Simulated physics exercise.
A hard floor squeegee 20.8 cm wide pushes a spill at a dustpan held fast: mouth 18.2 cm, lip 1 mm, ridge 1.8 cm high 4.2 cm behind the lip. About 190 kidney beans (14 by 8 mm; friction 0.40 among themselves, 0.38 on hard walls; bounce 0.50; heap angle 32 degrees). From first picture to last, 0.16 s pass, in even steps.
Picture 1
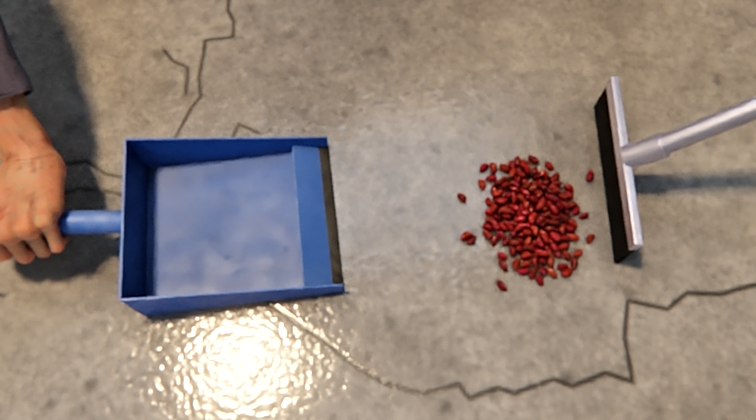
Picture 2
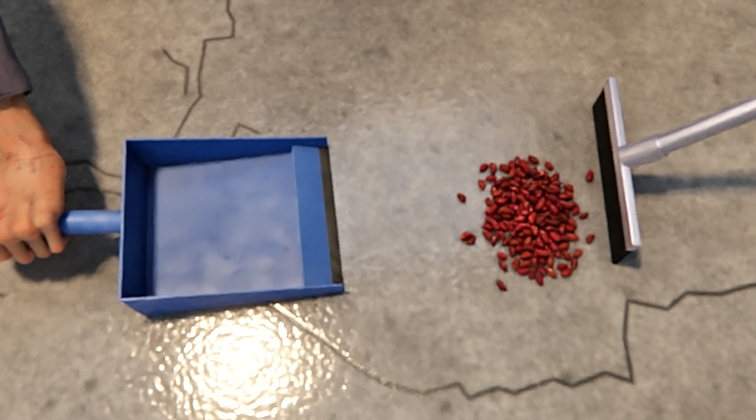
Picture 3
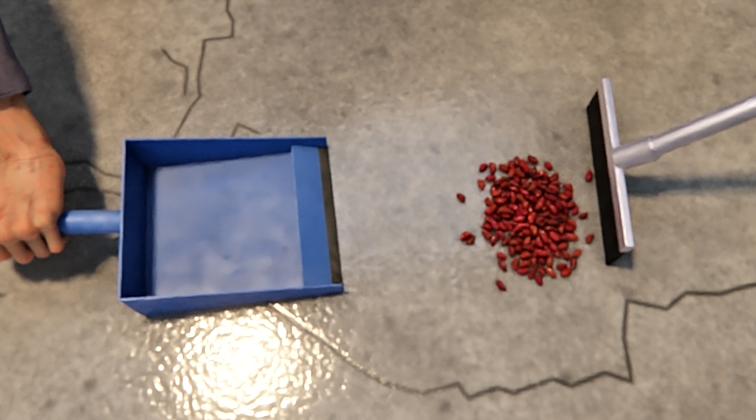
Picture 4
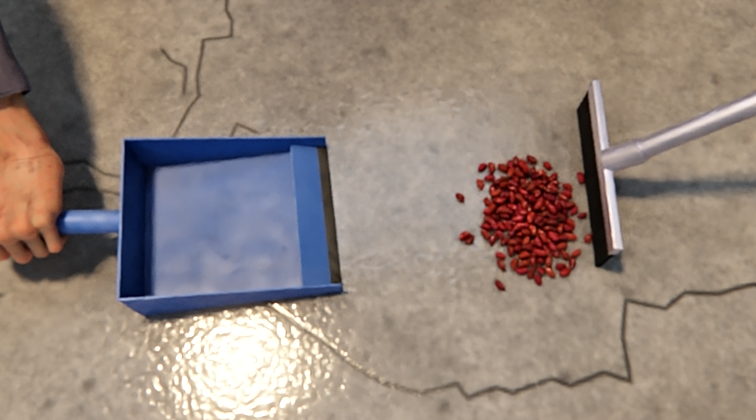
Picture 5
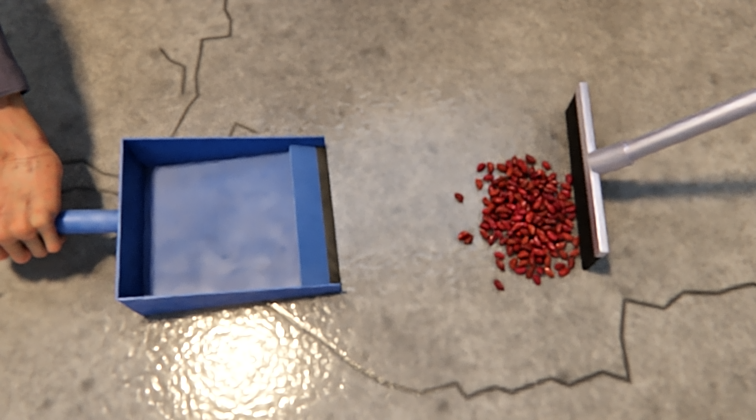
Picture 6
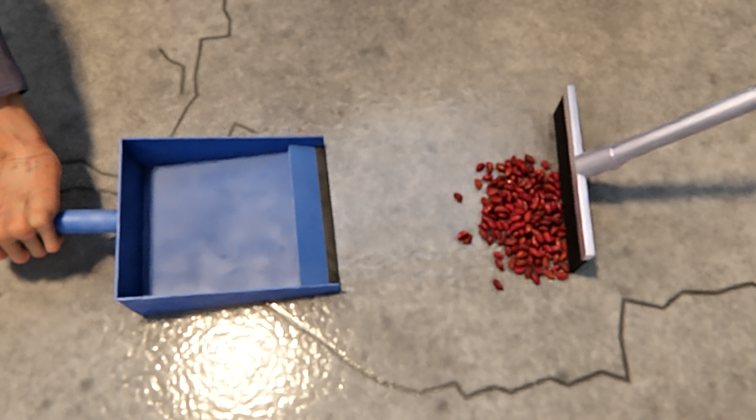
A squeegee with a black blade and pale metal handle slides left across a cracked grey concrete floor, seen from above, slowly at first and then faster. It meets the right edge of a loose heap of dark red beans and presses the nearest ones together, the rest staying put. At left, a hand holds a blue dustpan nearly still above a bright glare, and the view barely shifts.
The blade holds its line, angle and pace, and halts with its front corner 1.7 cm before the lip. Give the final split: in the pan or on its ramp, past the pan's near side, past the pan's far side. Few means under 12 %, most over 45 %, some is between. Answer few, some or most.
In the pan or on its ramp: Some; past the pan's near side: Some; past the pan's far side: Few.
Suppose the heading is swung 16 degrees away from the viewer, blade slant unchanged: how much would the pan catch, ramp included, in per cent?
It would be near 25 per cent.
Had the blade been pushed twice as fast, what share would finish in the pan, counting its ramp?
It would be near 35 per cent.
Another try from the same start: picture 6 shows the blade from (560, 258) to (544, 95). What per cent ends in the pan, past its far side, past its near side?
Pan 30, far 5, near 20.
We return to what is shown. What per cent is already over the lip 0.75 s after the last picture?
Near 25 per cent so far.
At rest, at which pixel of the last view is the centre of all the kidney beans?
Near (339, 238).
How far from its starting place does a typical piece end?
Some 22 cm.
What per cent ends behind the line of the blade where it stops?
About 10 per cent.
Then, 0.27 s after the last picture, middle of the blade 16 cm from the lip; 0 % over the lip, far side 0 %, near side 10 %.
Then, 0.45 s after the last picture, middle of the blade 8 cm from the lip; 0 % over the lip, far side 5 %, near side 20 %.
Then, 0.75 s after the last picture, middle of the blade 3 cm from the lip; 25 % over the lip, far side 10 %, near side 20 %.
In the end, pan 20 %, near side 20 %, far side 10 %, in front of the lip or behind the blade 50 %.
